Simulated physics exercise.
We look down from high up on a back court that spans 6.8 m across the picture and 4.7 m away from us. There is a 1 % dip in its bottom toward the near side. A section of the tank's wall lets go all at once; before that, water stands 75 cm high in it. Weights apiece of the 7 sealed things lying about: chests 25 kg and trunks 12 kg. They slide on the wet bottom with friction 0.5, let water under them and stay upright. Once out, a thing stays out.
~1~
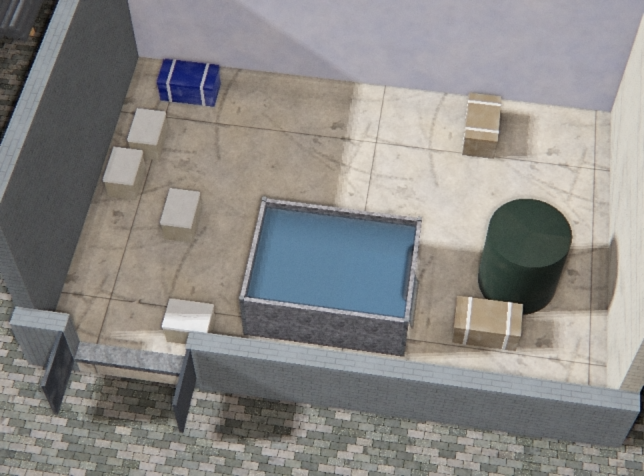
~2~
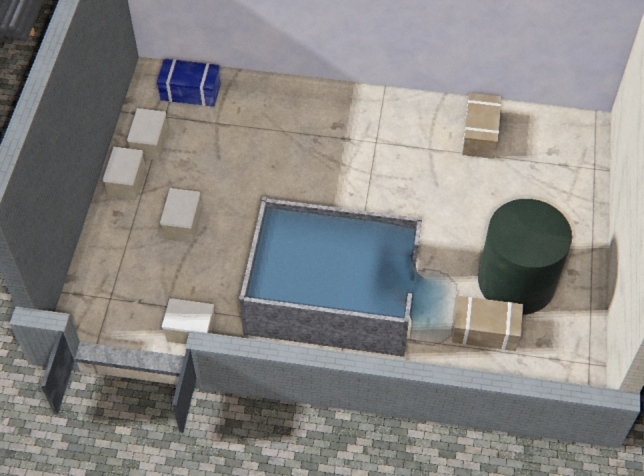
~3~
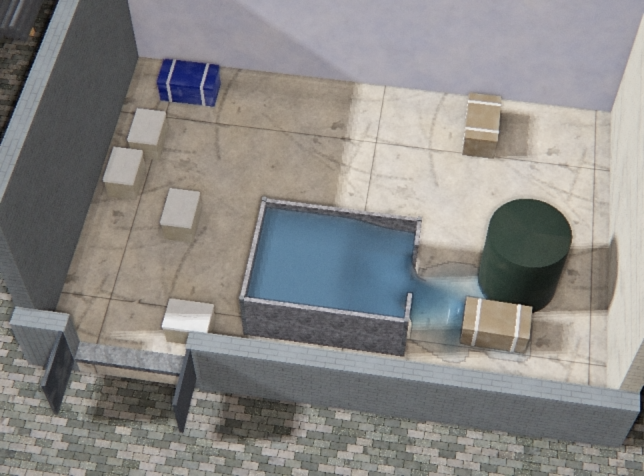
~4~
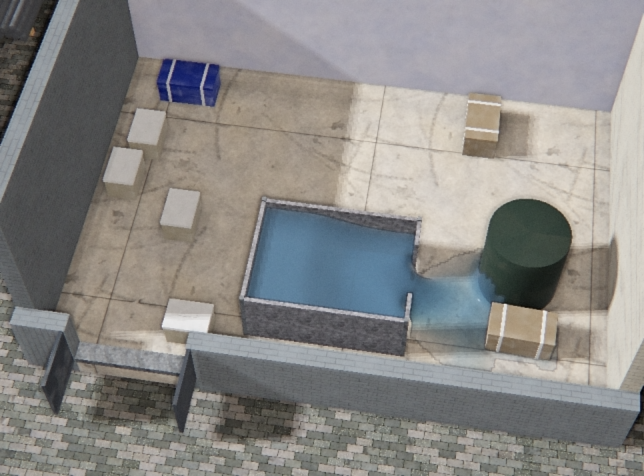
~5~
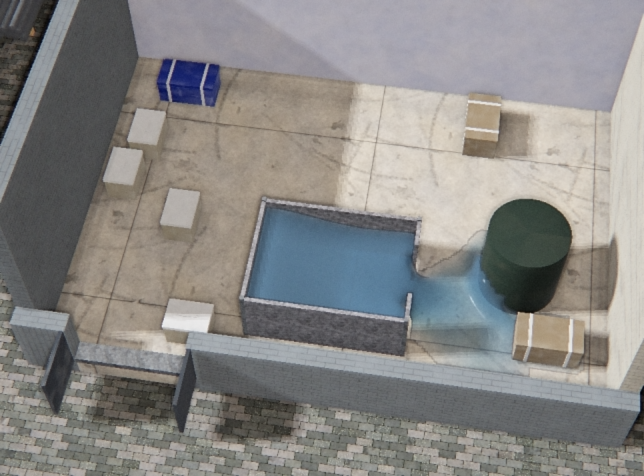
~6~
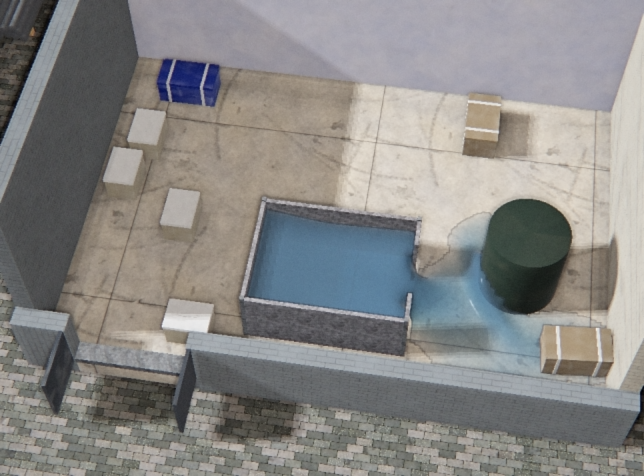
To begin with, a walled court holds a raised tank of blue water, a dark green cylinder and several scattered boxes. Then the tank's right side gives way and water pours out onto the floor, pushing the nearby tan box rightward. The water spreads around the cylinder's base while the other boxes stay put.
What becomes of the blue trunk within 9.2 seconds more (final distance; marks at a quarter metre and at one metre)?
It comes to rest a bit off.
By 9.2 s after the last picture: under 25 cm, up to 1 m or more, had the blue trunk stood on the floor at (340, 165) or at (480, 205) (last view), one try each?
Run one, it gets swept far; run two, it gets swept far.
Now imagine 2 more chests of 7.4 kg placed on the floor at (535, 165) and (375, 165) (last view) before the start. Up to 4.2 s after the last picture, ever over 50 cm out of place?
In sequence: Beyond it, then within it.
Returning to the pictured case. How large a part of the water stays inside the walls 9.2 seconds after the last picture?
About 96 per cent.
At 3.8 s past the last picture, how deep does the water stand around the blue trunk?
Depth approx. 1 cm.
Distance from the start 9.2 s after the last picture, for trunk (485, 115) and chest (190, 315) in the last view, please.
In that order: 350 cm, 0 cm.
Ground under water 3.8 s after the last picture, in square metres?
Wet: Near 22 m2.
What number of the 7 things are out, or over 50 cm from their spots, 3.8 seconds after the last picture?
Count: 2.
Then, 1.2 s after the last picture the blue trunk is near (188, 73), 0.0 m from its start, aground; 0 of 7 are out; 1 afloat.
Then, 3.8 s after the last picture the blue trunk is near (188, 73), 0.0 m from its start, aground; 0 of 7 are out; 2 afloat.
Then, 6.2 s after the last picture the blue trunk is near (161, 79), 0.4 m from its start, afloat; 0 of 7 are out; 3 afloat.
Then, 9.2 s after the last picture the blue trunk is near (156, 86), 0.5 m from its start, afloat; 0 of 7 are out; 3 afloat.
